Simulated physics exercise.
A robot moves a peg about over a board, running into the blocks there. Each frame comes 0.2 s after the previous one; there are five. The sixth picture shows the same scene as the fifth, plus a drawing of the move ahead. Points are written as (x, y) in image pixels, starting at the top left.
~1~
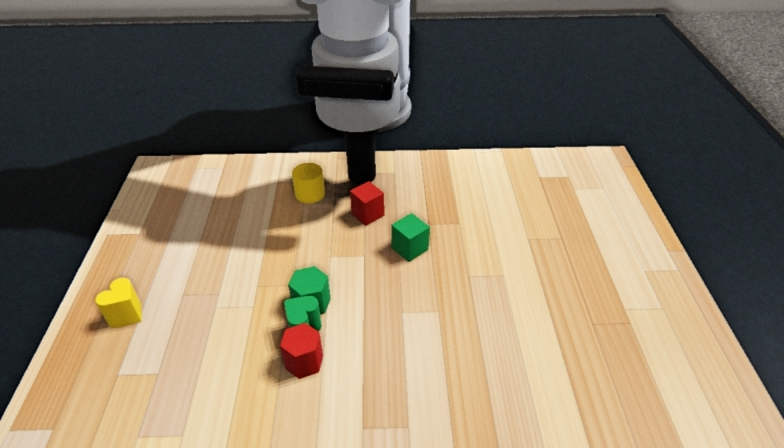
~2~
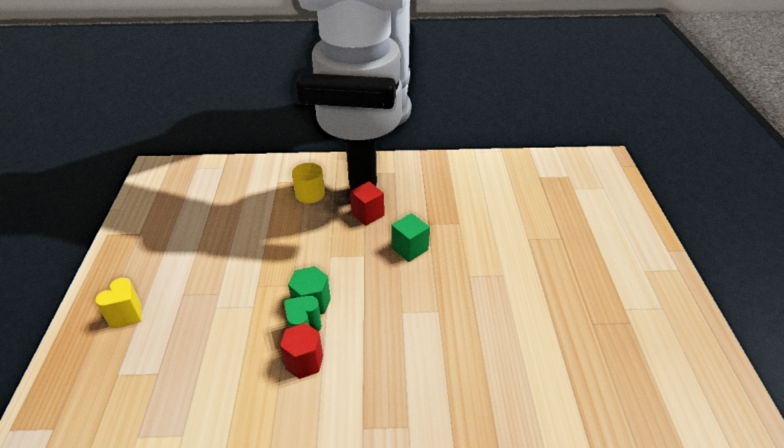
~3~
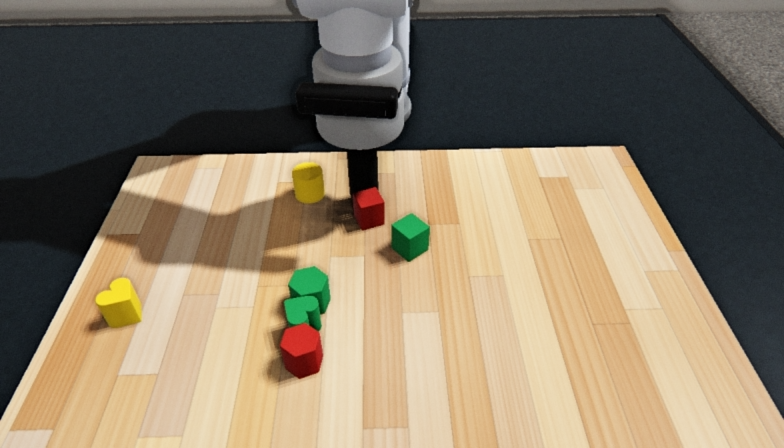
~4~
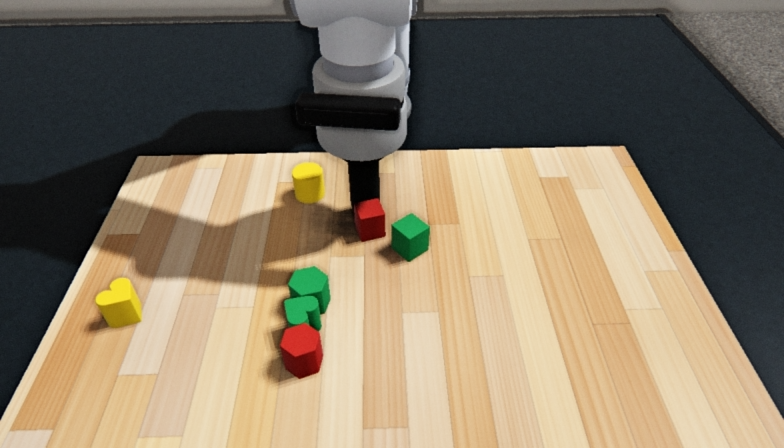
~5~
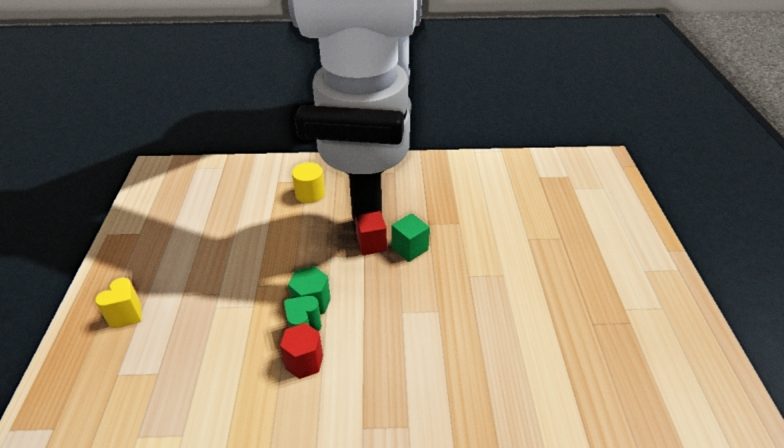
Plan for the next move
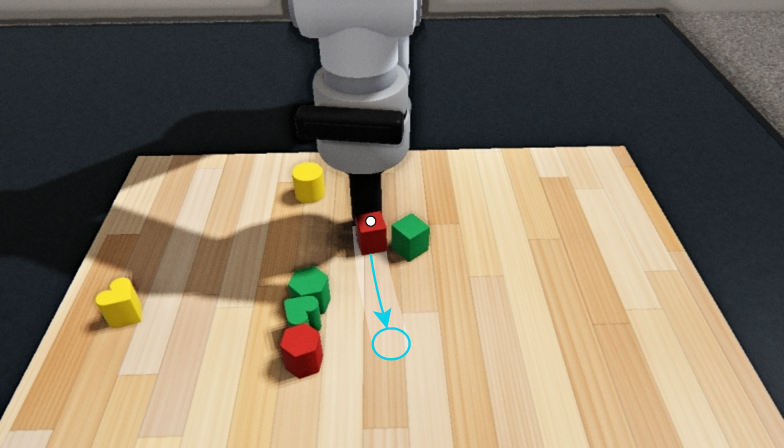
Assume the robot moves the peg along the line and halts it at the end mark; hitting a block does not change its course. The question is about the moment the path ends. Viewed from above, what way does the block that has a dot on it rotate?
It twists clockwise.
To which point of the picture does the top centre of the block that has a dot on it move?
It should be at (392, 351) by then.
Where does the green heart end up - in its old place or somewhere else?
It is not moved.
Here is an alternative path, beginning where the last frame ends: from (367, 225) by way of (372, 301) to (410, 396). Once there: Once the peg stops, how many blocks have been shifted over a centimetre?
Answer: One block.
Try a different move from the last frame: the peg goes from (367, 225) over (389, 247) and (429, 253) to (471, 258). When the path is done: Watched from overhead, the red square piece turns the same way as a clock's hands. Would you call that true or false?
Verdict: True.
Drawn move, from (367, 225) through (375, 279) to (391, 343); the dot is on the red square piece.
What follows on the original path. One third of the way, peg (371, 252); red square piece (375, 259).
Two thirds of the way, peg (379, 292); red square piece (382, 303).
At the end, peg (391, 335); green heart still; red square piece (392, 351), turned 20° clockwise; green square piece still.
